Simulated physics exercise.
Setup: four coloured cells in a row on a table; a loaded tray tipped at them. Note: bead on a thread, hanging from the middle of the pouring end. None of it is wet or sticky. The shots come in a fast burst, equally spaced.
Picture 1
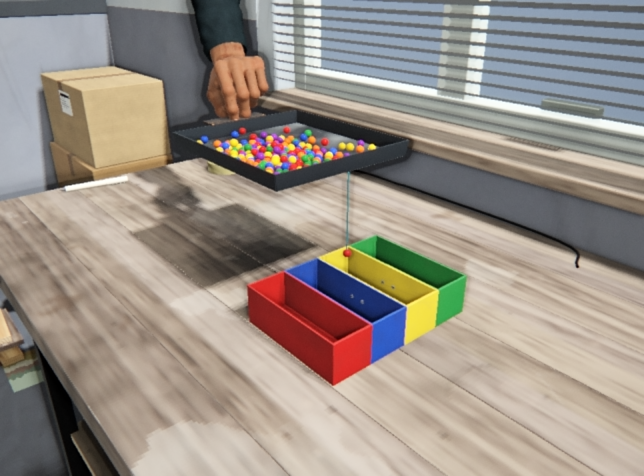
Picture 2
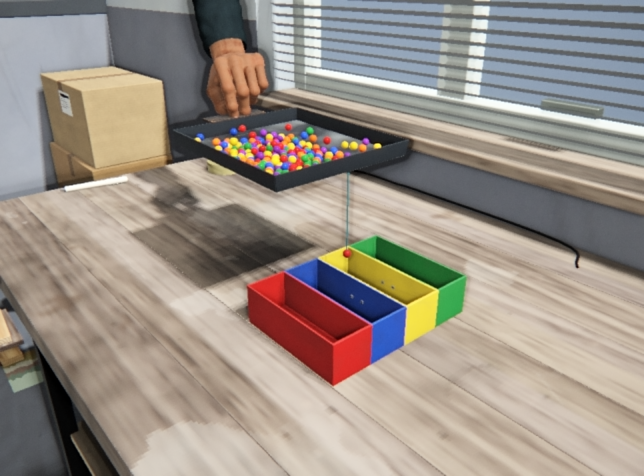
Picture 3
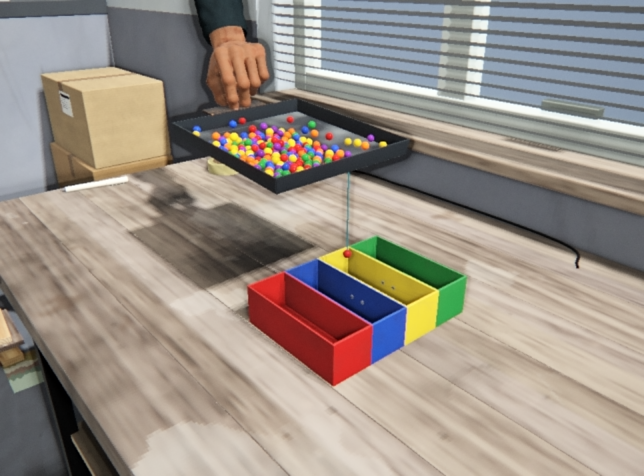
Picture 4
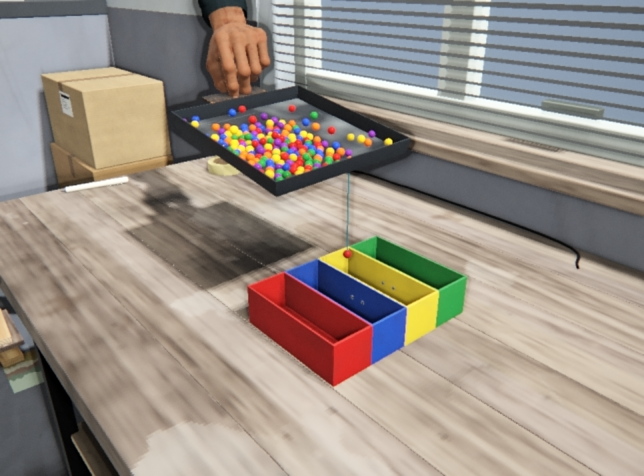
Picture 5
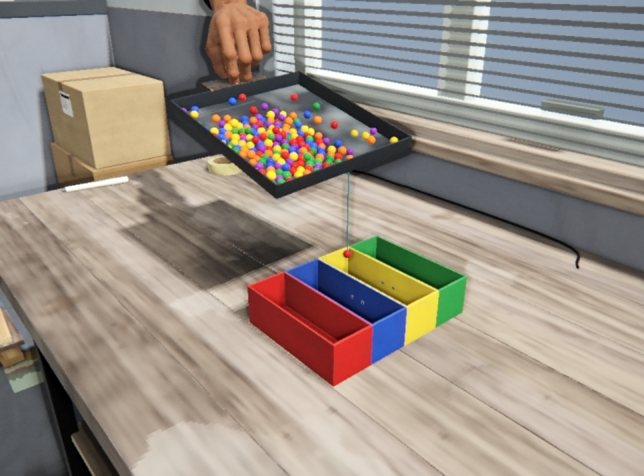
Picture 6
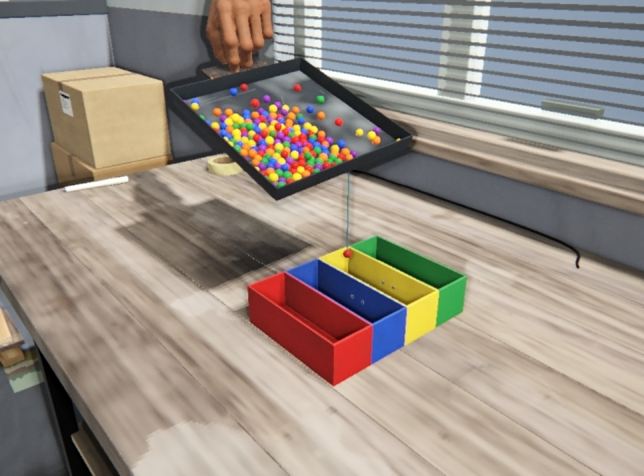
On a wooden table, a hand tilts a black tray of colourful beads above four coloured bins.
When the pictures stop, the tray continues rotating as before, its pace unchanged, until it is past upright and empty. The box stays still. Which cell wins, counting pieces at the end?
The red cell wins.
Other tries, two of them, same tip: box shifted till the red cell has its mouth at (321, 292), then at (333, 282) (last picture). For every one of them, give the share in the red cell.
The first position comes out at 50 per cent, the other at 20 per cent.
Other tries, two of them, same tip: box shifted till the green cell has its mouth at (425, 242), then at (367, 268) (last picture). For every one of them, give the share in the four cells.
Roughly 20 per cent the first time and 100 per cent the second.
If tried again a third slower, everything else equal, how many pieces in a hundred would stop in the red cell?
It would be some 60 in a hundred.
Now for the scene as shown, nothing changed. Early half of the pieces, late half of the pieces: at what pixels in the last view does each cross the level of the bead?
First roughly (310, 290), then roughly (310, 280).
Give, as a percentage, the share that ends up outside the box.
Close to 10 %, give or take.
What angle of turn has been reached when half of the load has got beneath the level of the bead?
Roughly 95 degrees of tilt.
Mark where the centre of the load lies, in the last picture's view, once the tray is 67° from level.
Its middle sits at about pixel (301, 158).
Shortly afterwards, tray tipped steeply; all but a few on the tray; only a few in the red cell; a little falling or outside the box.
Next, tray tipped past a quarter turn; a little on the tray; near half in the red cell; near a quarter in the blue cell; only a few in the yellow cell; near a quarter falling or outside the box.
Some moments later, tray tipped past a quarter turn; near two thirds in the red cell; near a quarter in the blue cell; a little in the yellow cell; a little falling or outside the box.
In the end, tray tipped past a quarter turn; near two thirds in the red cell; near a quarter in the blue cell; a little in the yellow cell; none at all in the green cell; a little outside the box.
